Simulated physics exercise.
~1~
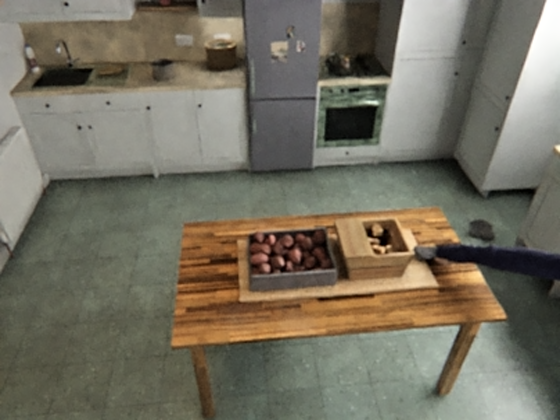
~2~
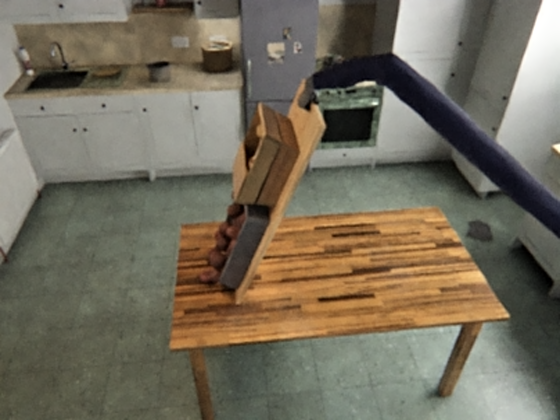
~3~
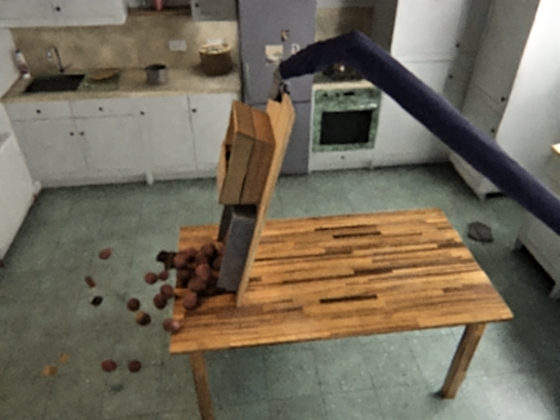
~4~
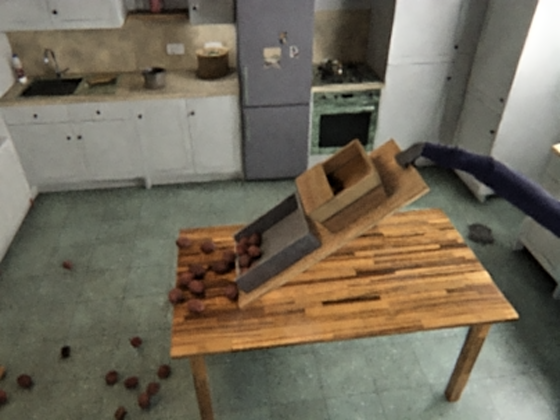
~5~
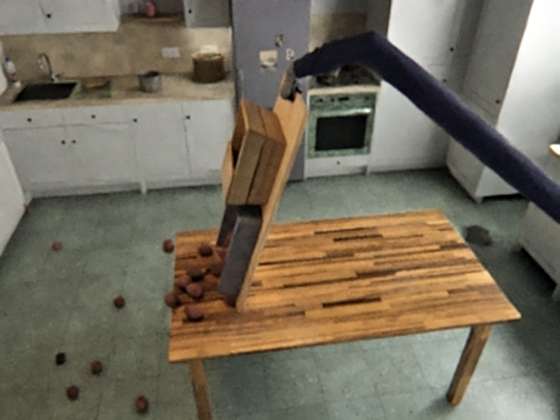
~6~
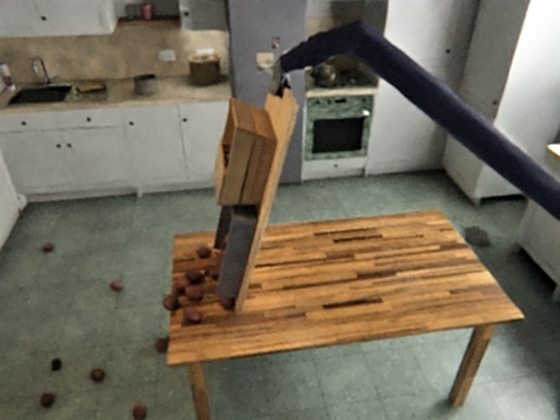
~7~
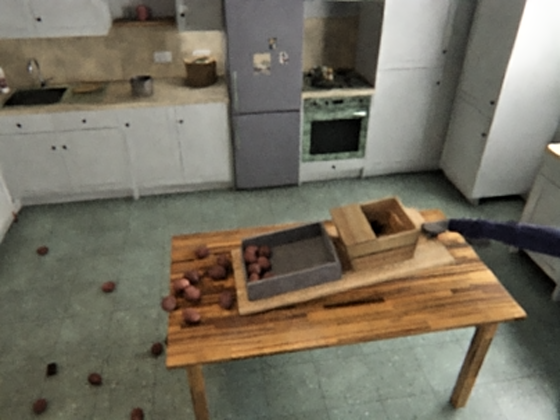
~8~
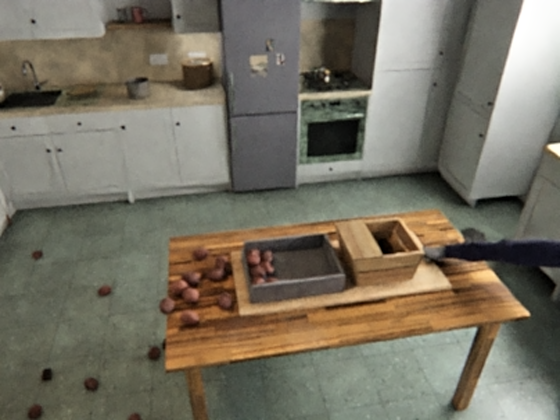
Board carrying two boxes tips steeply left, spilling red potatoes across table and floor, dips, tips again, then settles flat.
